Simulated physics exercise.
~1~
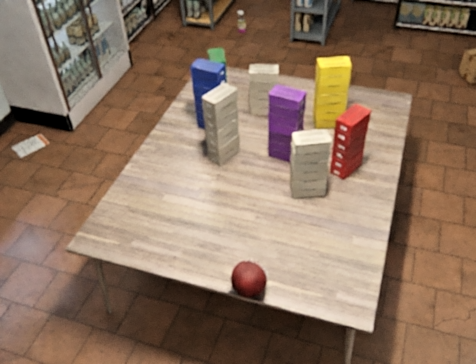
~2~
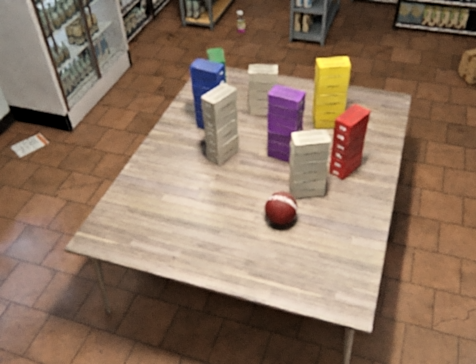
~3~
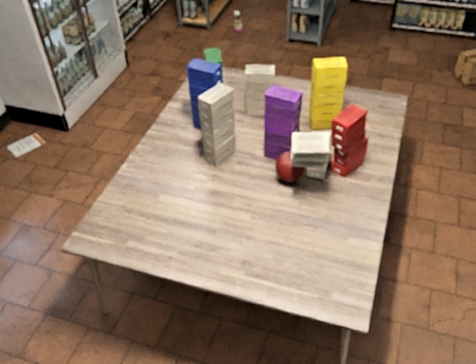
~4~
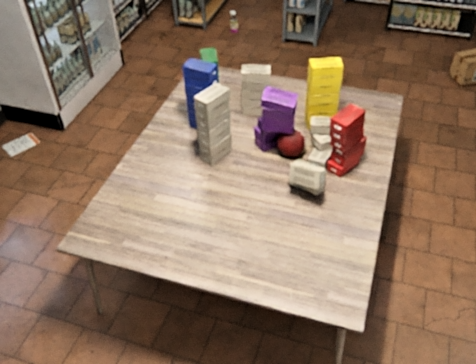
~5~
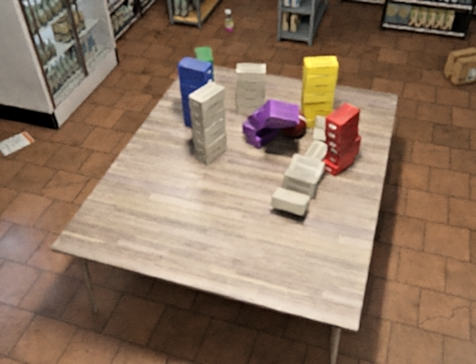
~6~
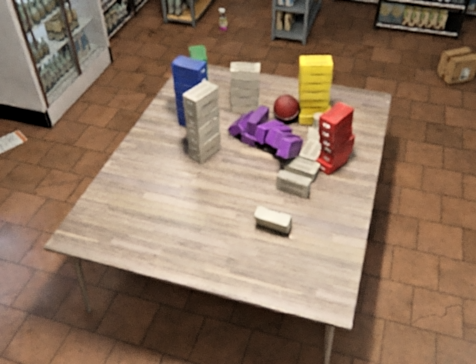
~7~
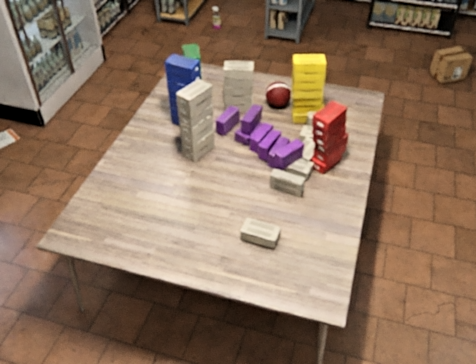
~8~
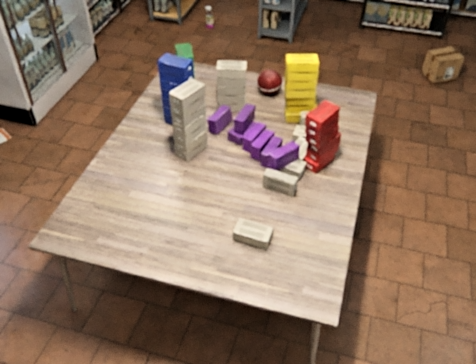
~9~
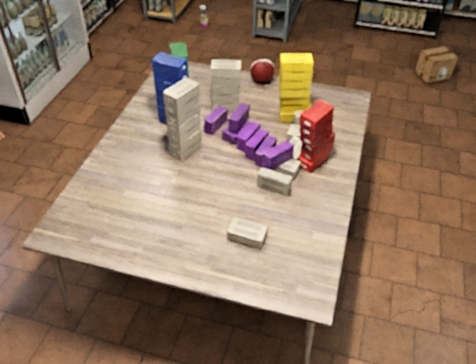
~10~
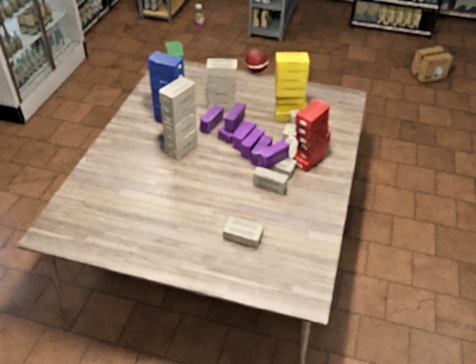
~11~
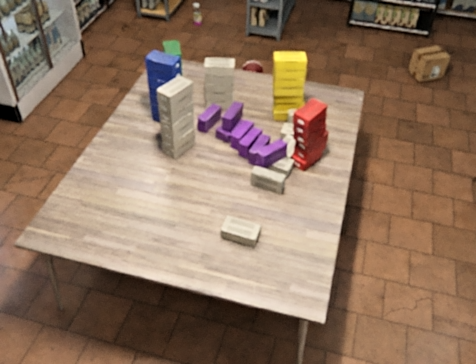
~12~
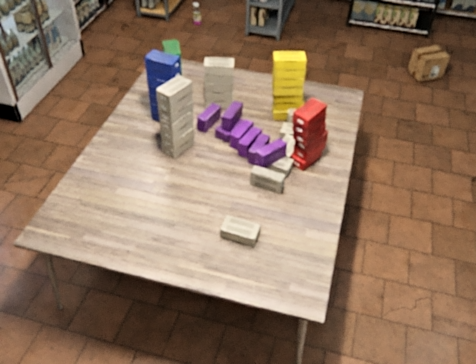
In a shop, a dark red ball rolled across a wooden table into towers of stacked tubs, knocking over a pale stack and then the purple one, before dropping off the far edge, leaving the blue, red and yellow towers standing.
